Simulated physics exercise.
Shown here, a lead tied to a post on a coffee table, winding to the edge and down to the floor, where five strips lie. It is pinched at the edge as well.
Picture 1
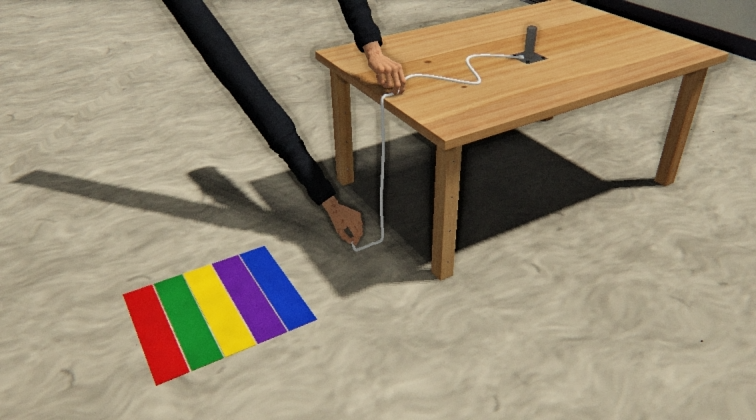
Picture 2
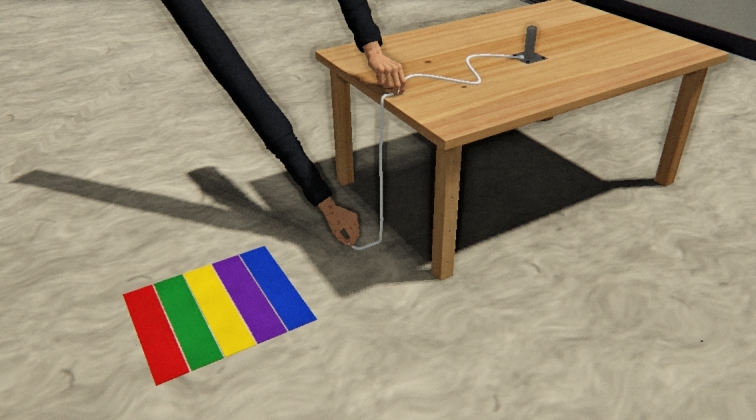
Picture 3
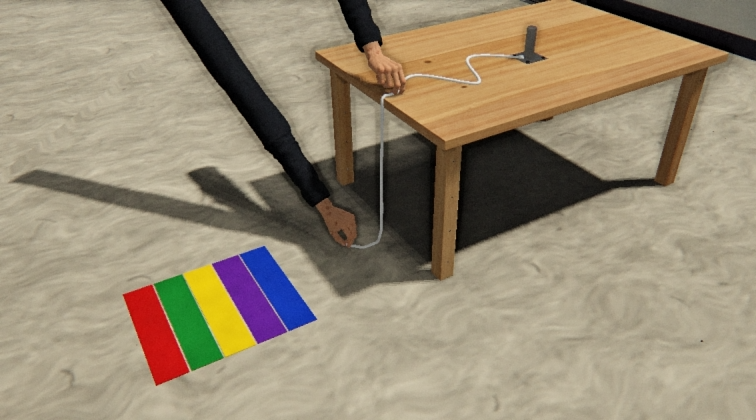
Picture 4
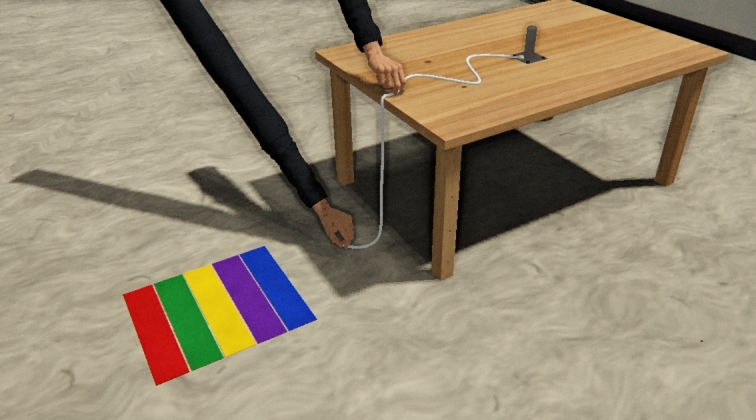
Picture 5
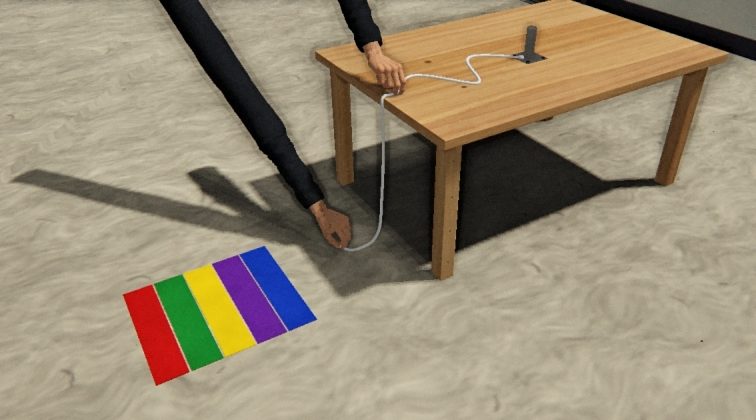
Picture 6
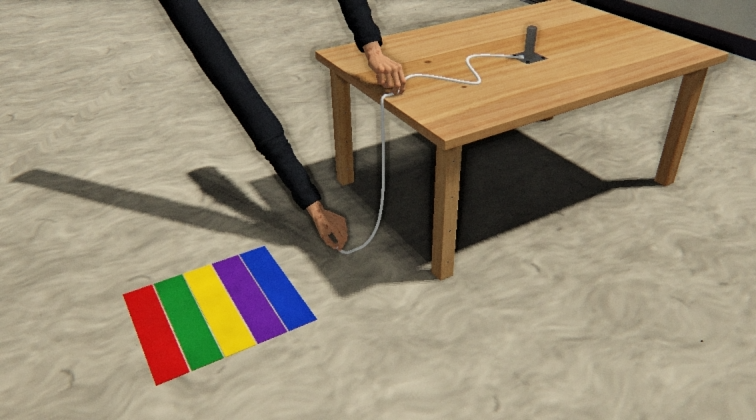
Hand near the floor drawing the hanging end of a white cord slightly left while another hand pins it at the table edge.
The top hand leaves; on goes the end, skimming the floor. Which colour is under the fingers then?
The end stops over the red strip.
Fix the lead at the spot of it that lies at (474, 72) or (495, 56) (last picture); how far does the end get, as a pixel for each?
Near (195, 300) and (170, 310).
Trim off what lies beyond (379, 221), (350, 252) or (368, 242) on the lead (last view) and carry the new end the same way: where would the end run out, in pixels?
The places are (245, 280), (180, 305) and (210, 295).
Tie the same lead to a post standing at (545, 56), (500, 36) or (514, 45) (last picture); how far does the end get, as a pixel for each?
About (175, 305), (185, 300) and (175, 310).
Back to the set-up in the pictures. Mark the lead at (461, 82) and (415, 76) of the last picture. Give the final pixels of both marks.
Near (408, 88) and (367, 110).
Early on, end near (209, 294); over yellow.
Midway, end near (175, 307); over green.
At the end of the slack, end near (154, 314); over red. It gets as far as the red strip.
